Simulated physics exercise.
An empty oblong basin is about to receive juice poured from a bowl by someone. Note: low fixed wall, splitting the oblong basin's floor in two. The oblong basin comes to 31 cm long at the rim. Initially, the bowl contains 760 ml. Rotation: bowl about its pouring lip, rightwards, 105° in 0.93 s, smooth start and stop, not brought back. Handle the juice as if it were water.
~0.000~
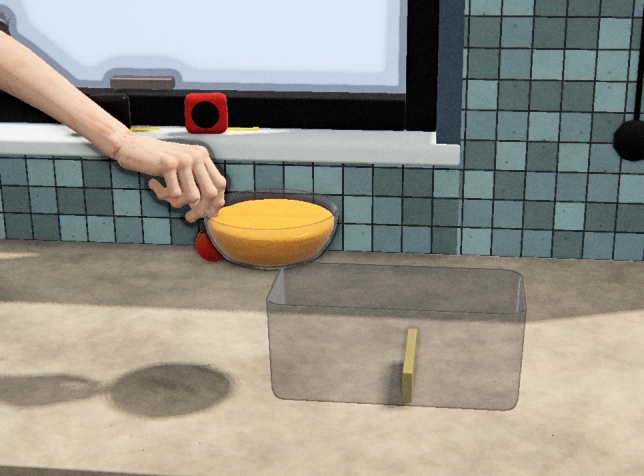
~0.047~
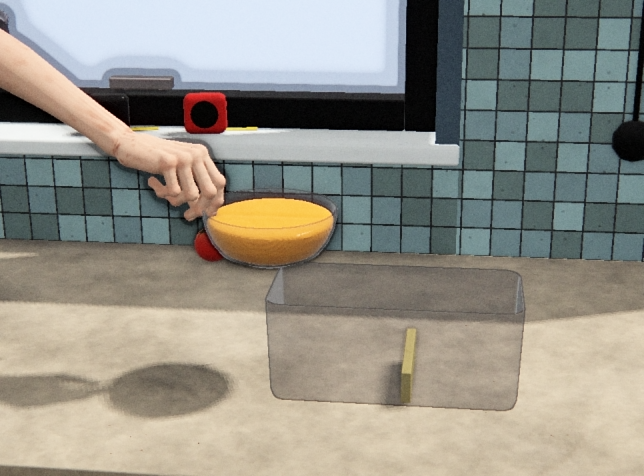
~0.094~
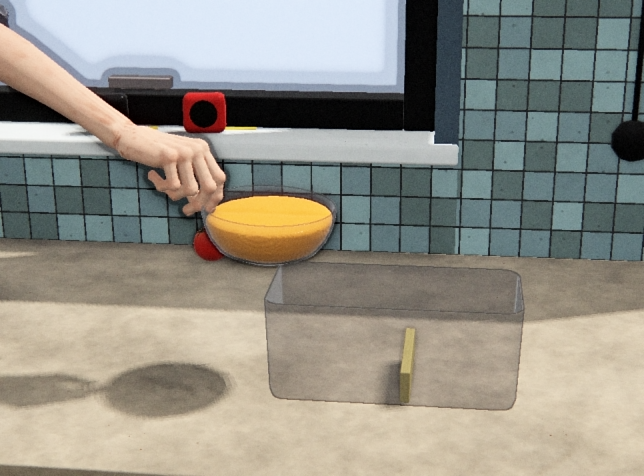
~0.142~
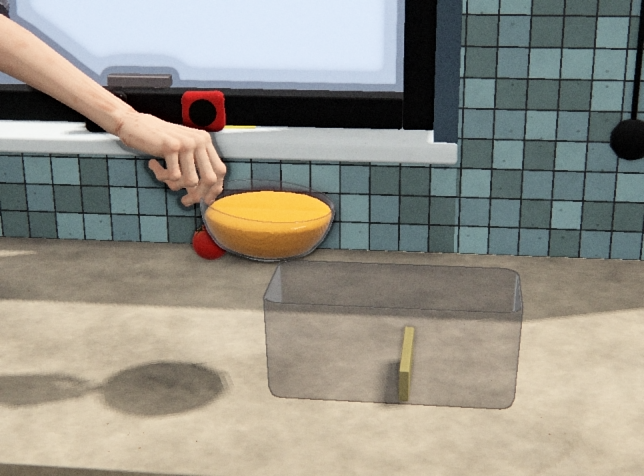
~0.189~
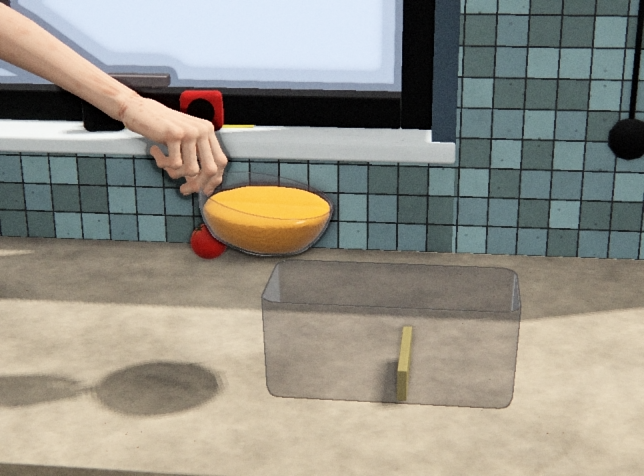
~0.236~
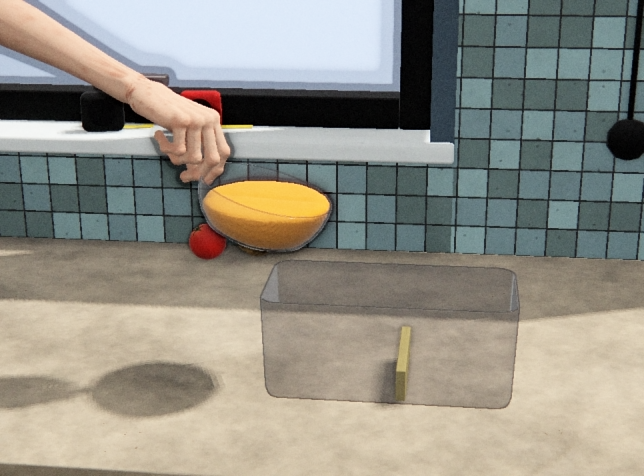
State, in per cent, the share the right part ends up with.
The right part ends up with roughly 69 %.
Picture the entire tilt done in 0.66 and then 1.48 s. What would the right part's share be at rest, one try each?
In order, 60 and 65 per cent.
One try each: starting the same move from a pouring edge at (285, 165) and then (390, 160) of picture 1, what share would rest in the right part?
I'd expect close to 30 per cent and then close to 50 per cent.
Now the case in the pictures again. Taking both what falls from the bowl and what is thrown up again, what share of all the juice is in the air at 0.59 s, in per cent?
Some 48 % is the figure.
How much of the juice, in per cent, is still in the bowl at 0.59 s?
Still held: Roughly 34 % of the total.
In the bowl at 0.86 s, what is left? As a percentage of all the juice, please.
What remains is about 0 percent of it all.
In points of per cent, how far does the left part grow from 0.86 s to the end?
That is roughly 10 in a hundred of the whole.
By 0.59 s the tilt is 75° and 34 per cent is still to pour, 12 is left of the wall and 7 right of it.
By 0.86 s the tilt is 103° and 0 per cent is still to pour, 20 is left of the wall and 73 right of it.
By 1.13 s the tilt is 105° and 0 per cent is still to pour, 28 is left of the wall and 71 right of it.
By 1.43 s the tilt is 105° and 0 per cent is still to pour, 30 is left of the wall and 69 right of it.
At rest 30 per cent lies left of the wall, 69 right of it and 1 outside.
